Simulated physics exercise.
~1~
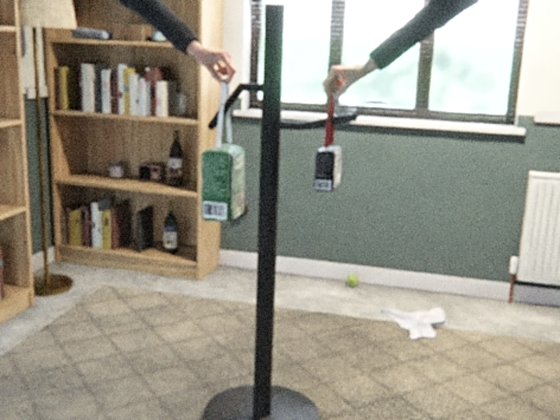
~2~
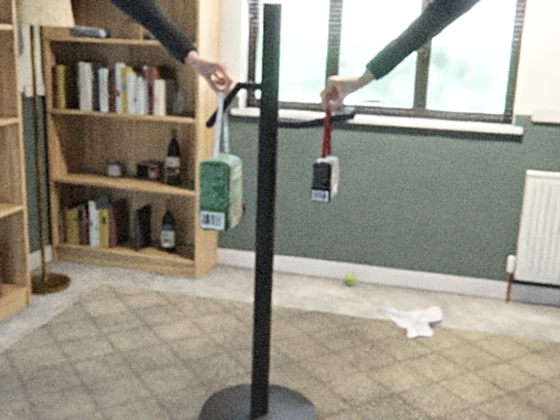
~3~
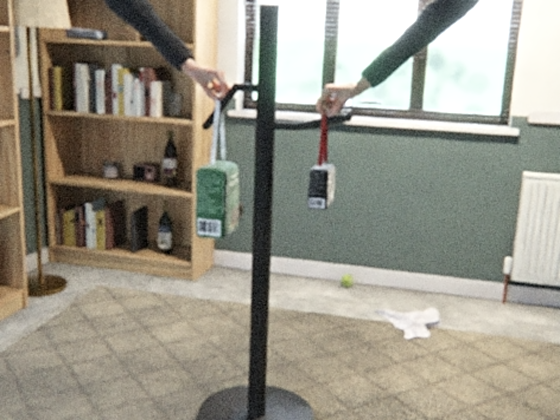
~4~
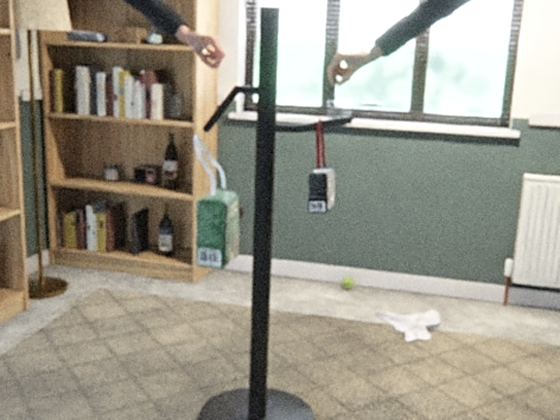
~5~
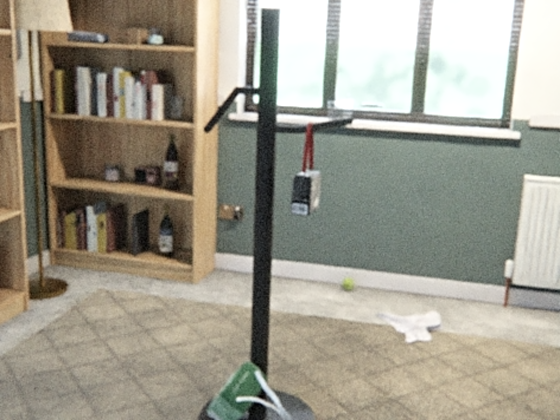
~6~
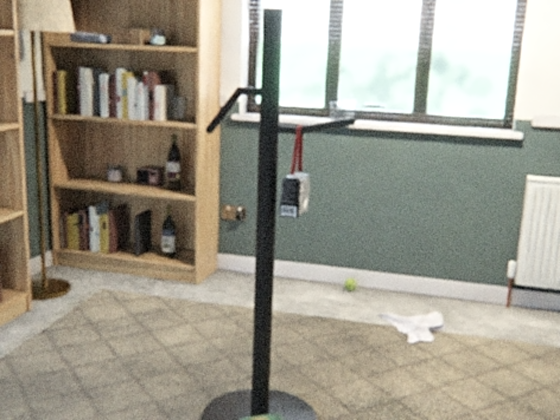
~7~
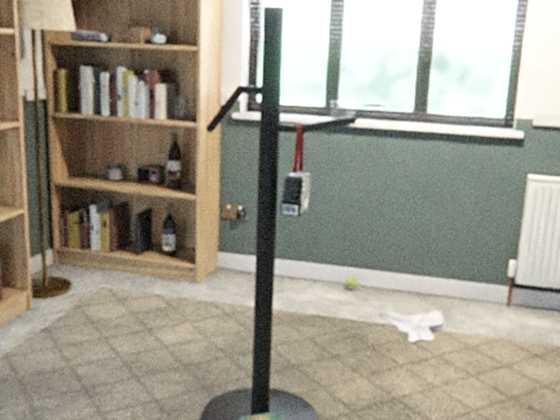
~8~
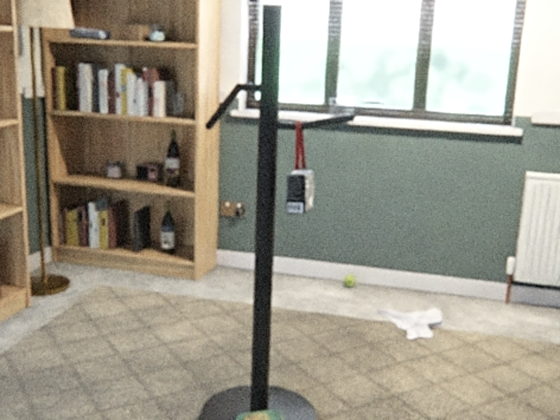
In a room with green walls, a wooden bookshelf at the left and a bright window behind, a slightly swaying view faces a black post with two pegs. Two hands reach in from above, the left holding a green sack by a pale loop and the right a small black and white pouch by a red loop. They lower both a little beside the pegs, then let go and draw away. The green sack drops, tips over at the foot of the post and settles on the floor, nearly out of view. The pouch swings slightly and stays hanging from the right peg.
